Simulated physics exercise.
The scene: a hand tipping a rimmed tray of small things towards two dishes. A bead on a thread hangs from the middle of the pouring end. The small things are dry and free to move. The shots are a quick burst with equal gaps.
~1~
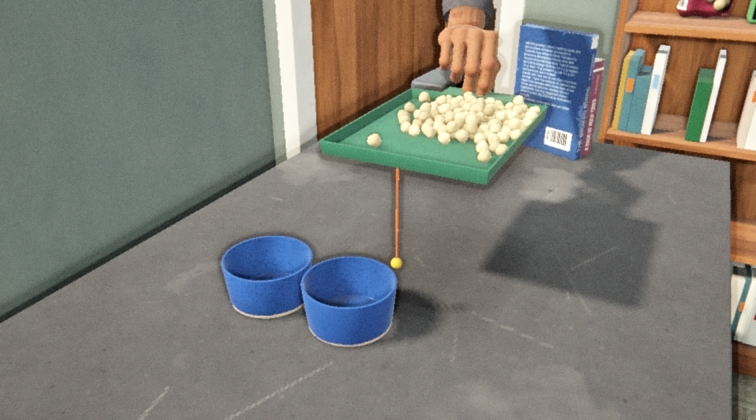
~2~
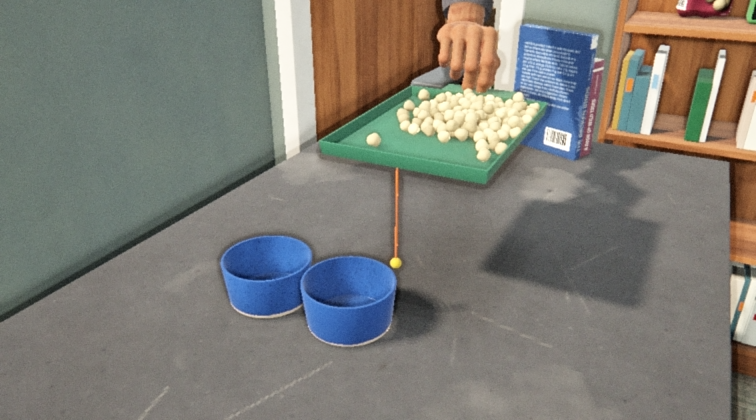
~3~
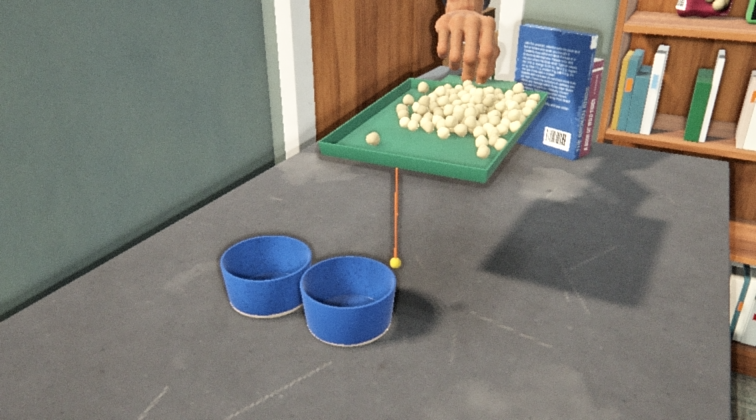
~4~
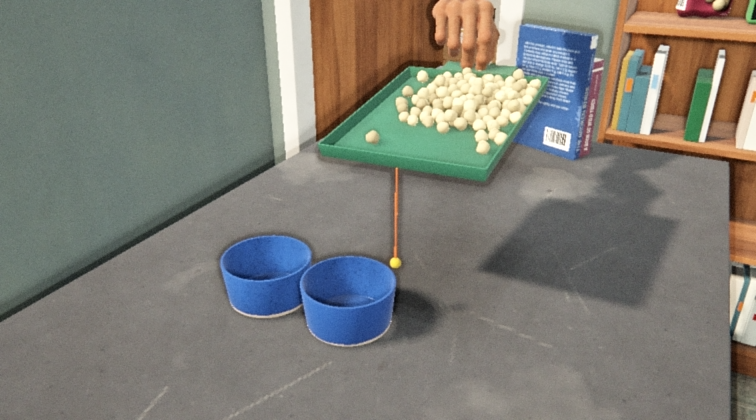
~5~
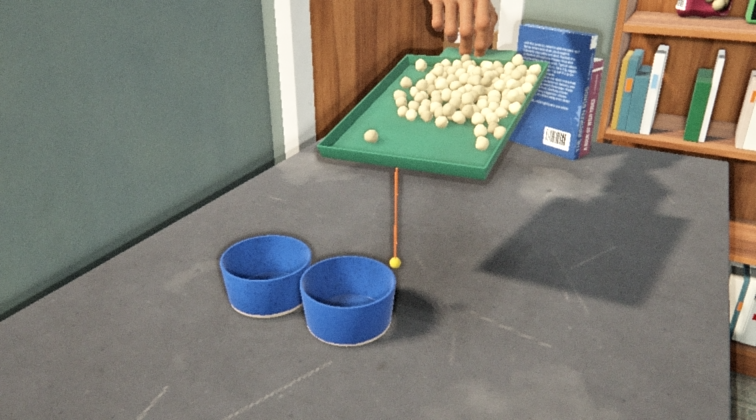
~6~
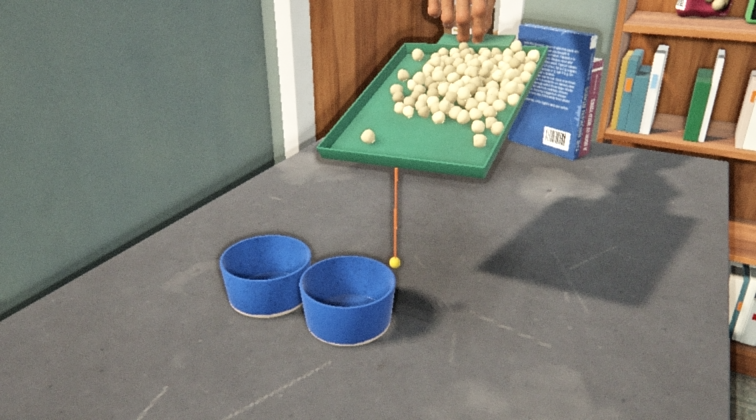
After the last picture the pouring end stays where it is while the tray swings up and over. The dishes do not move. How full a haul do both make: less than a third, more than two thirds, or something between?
In the dishes lies from one third to two thirds of it.
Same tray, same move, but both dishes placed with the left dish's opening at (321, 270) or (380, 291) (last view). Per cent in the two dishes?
First some 60, then 20 per cent.
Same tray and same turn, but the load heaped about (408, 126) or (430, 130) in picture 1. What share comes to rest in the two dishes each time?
First some 60, then 50 per cent.
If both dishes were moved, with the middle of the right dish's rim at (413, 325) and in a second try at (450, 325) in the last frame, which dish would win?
One: The left dish. Two: The dish on the left.
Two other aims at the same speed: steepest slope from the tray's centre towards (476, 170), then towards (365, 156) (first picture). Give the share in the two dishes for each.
Near 0 % and 60 %.
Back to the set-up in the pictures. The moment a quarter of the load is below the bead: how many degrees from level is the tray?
At some 105 degrees.
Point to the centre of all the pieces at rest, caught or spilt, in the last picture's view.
At about (337, 323).
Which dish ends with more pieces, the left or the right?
More ends in the dish on the right.
Just after the last frame, tray tipped steeply; the larger part on the tray; just a few in the right dish; just a few in the left dish; just a few outside both; about a tenth in the air.
A moment on, tray tipped right over; the larger part on the tray; about a tenth in the right dish; just a few in the left dish; about a tenth outside both; just a few in the air.
Further on, tray tipped past a quarter turn; roughly half in the right dish; about a tenth in the left dish; roughly half outside both; just a few in the air.
When it is over, tray tipped past a quarter turn; roughly half in the right dish; about a tenth in the left dish; roughly half outside both.
